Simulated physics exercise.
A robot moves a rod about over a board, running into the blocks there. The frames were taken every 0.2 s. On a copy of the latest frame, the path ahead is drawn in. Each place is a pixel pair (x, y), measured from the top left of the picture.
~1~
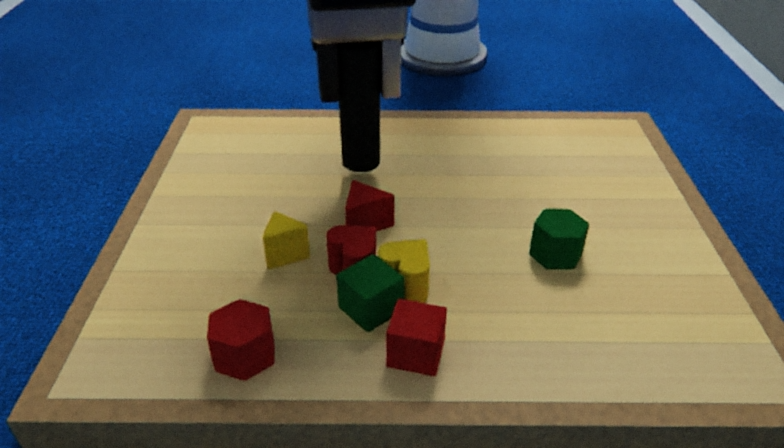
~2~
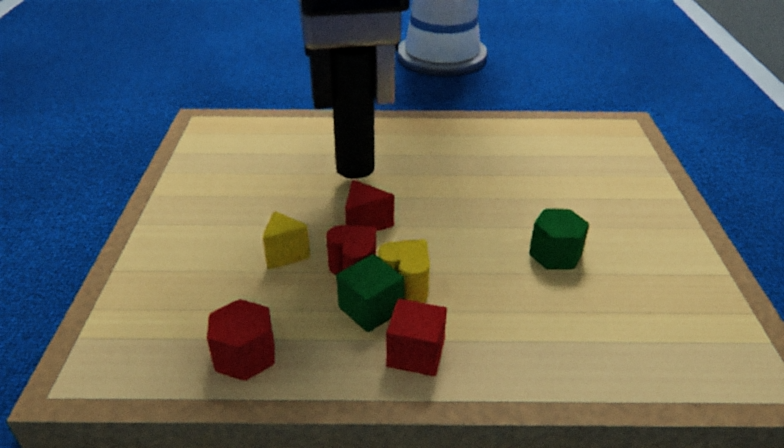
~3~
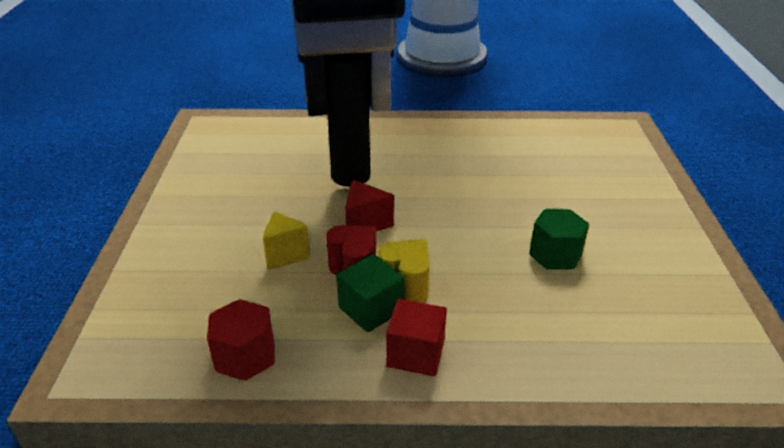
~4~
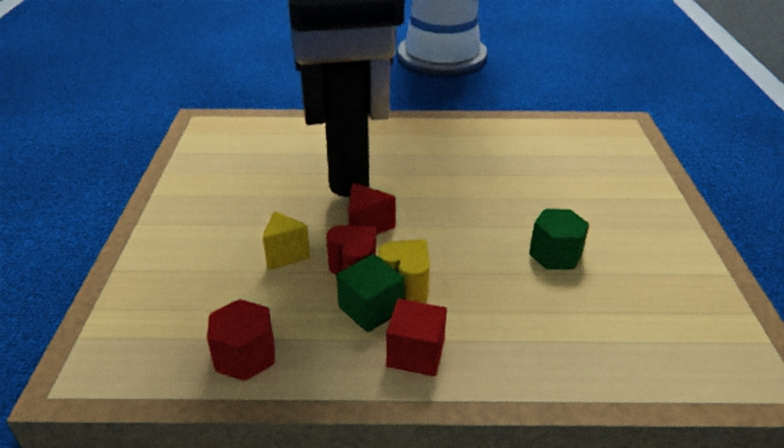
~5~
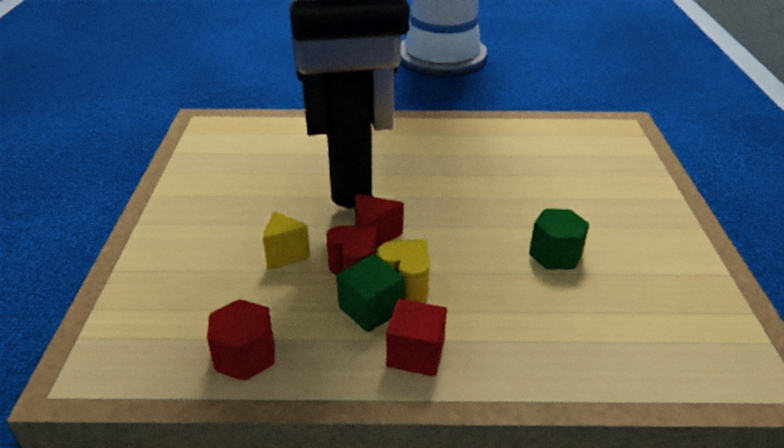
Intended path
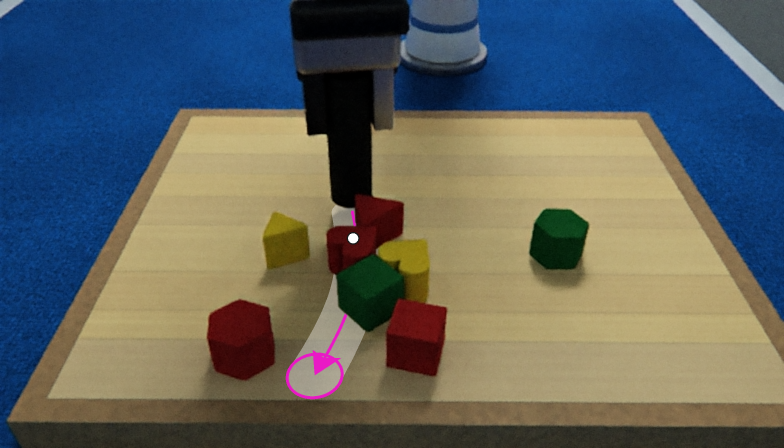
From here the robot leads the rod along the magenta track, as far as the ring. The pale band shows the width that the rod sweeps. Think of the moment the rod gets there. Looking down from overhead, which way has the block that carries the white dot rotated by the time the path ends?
Seen from overhead, it turns clockwise.
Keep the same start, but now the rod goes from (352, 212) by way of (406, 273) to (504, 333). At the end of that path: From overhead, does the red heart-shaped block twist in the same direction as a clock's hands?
My answer is yes.
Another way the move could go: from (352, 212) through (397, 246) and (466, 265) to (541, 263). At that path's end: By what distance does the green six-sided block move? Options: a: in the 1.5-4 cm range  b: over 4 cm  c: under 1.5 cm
My pick is a.
The drawn path runs from (352, 212) over (358, 257) and (347, 311) to (315, 375); the dot is on the red heart-shaped block.
On the path given first. One third of the way, rod at (358, 242); red heart-shaped block at (350, 254); green square at (375, 285); red three-sided block at (399, 228), turned 85° anticlockwise.
Two thirds of the way, rod at (346, 296); red heart-shaped block at (310, 306), turned 45° clockwise; green square at (382, 313), turned 35° anticlockwise; red three-sided block at (401, 229), turned 100° anticlockwise; red square at (432, 329).
At the end, rod at (313, 359); red six-sided block at (227, 325), turned 25° clockwise; red heart-shaped block at (254, 358), turned 90° clockwise; green square at (385, 331), turned 50° anticlockwise; red three-sided block at (401, 229), turned 100° anticlockwise; red square at (440, 334), turned 15° anticlockwise.
